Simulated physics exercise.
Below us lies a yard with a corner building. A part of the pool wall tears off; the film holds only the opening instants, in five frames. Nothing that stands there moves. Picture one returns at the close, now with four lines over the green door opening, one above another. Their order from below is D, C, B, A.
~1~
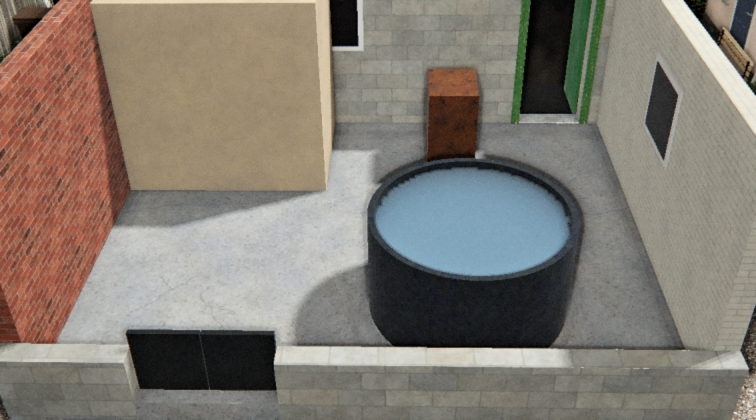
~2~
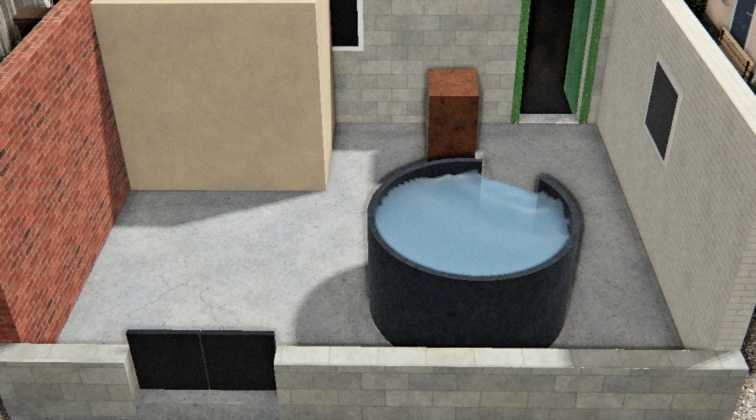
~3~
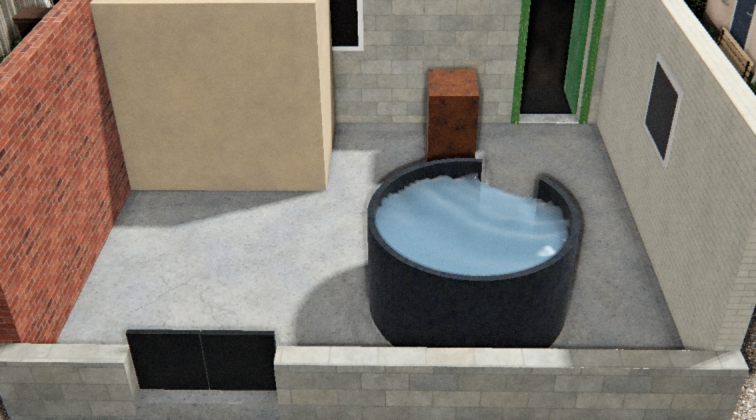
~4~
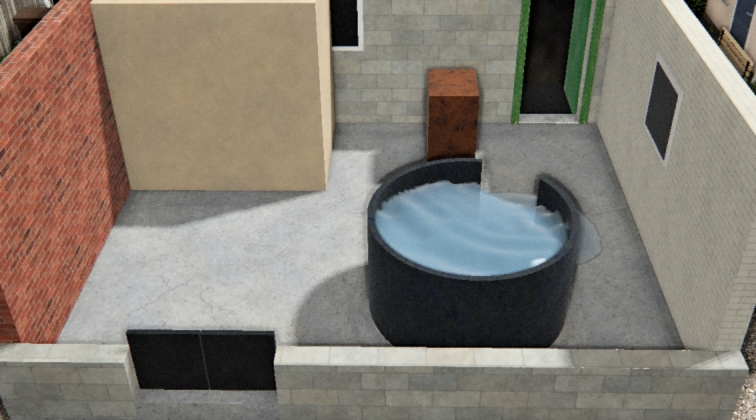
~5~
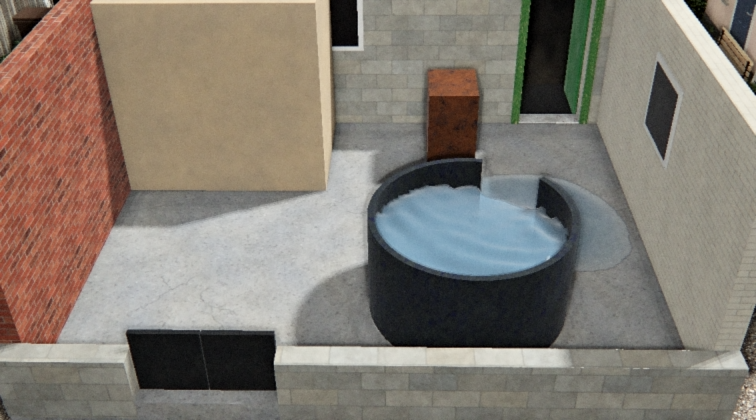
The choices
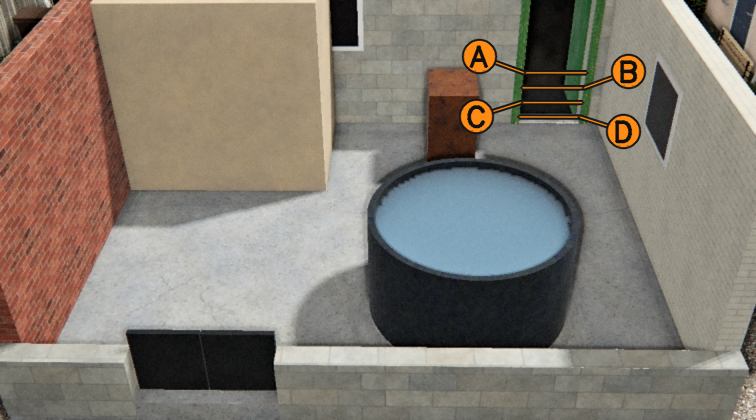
Water pours through a gap at the back of the round dark pool and spreads right.
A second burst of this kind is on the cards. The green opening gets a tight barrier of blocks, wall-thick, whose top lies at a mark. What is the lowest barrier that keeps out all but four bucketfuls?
It is B.
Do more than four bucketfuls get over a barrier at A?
No, not at all.
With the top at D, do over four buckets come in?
Yes, that goes wrong.
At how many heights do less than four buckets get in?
Two of the four.
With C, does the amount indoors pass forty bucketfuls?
No, less.
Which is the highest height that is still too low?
It is C.
On the marked copy, A at (555, 72); B at (553, 87); C at (551, 102); D at (549, 117); from the bottom up D, C, B, A.
If A is chosen, nothing gets over.
If B is chosen, a splash gets over, under a bucket.
If C is chosen, about 12 bucketfuls get in.
If D is chosen, dozens of bucketfuls pour in.
